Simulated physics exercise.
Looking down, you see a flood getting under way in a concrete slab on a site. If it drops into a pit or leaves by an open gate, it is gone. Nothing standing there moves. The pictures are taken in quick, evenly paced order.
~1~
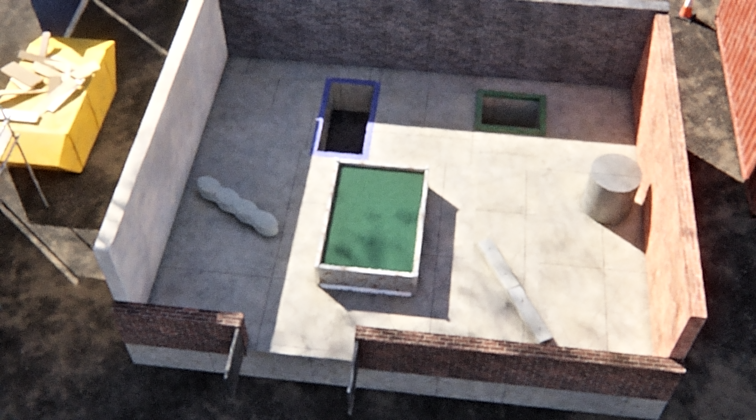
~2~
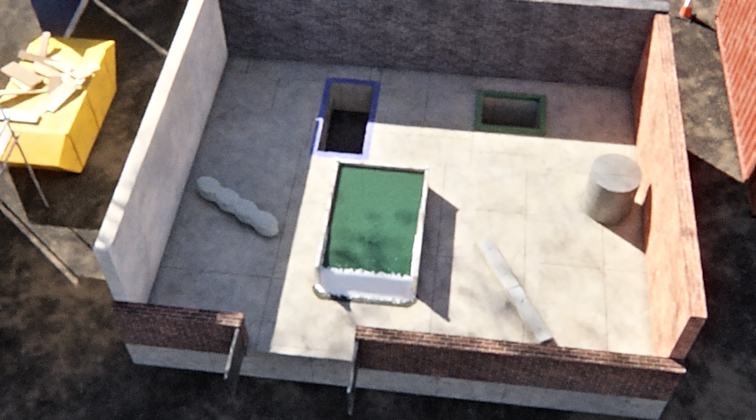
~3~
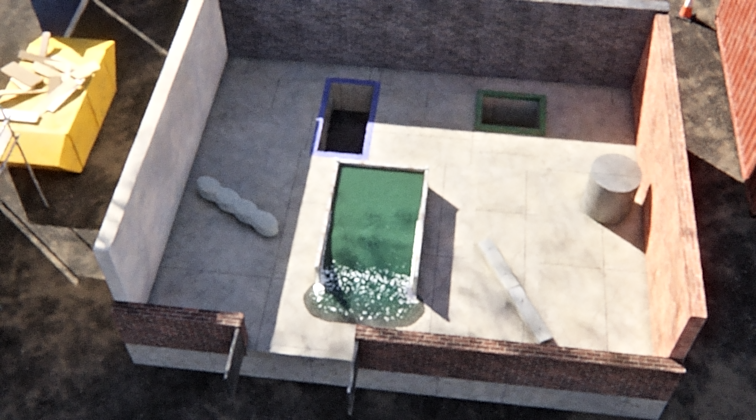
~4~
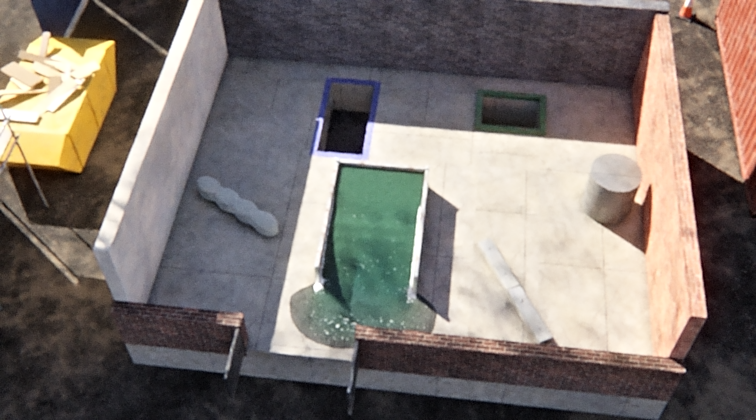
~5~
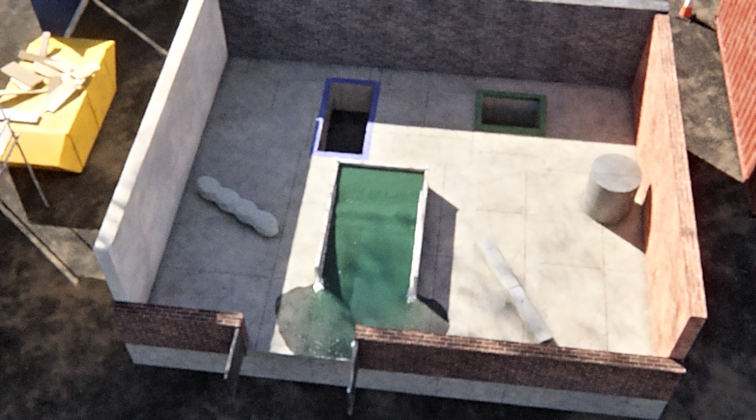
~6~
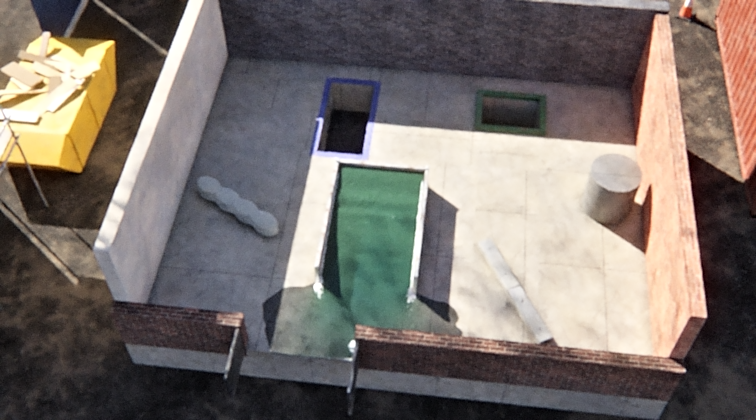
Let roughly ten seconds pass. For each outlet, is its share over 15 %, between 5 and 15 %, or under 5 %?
Shares: The gate over 15 %; the blue pit under 5 %; the green pit under 5 %.
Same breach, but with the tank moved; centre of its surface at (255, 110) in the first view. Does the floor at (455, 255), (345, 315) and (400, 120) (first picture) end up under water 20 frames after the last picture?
In that order: Covered, under water, dry.
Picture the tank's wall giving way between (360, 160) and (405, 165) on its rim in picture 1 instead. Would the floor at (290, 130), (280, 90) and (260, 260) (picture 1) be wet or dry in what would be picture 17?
Result, in sequence: Untouched by the flood; untouched by the flood; untouched by the flood.
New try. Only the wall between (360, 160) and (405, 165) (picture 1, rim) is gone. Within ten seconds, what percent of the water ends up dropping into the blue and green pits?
Blue takes 35 in a hundred, green takes 4 in a hundred.
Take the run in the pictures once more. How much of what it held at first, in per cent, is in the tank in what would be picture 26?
My figure is about 26 in a hundred.
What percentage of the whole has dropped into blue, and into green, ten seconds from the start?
Roughly 0 and 0 %.
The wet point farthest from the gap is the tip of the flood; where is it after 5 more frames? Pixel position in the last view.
Near (521, 365).
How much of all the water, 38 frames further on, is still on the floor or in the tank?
I'd put it near 56 %.
A moment on, water covers 10 % of the floor; the gate 8 %, the blue pit 0 %, the green pit 0 %.
Next, water covers 15 % of the floor; the gate 19 %, the blue pit 0 %, the green pit 0 %.
Then, water covers 20 % of the floor; the gate 34 %, the blue pit 0 %, the green pit 0 %.
Later, water covers 30 % of the floor; the gate 45 %, the blue pit 0 %, the green pit 0 %.
In the end, water covers 50 % of the floor; the gate 50 %, the blue pit 0 %, the green pit 0 %.
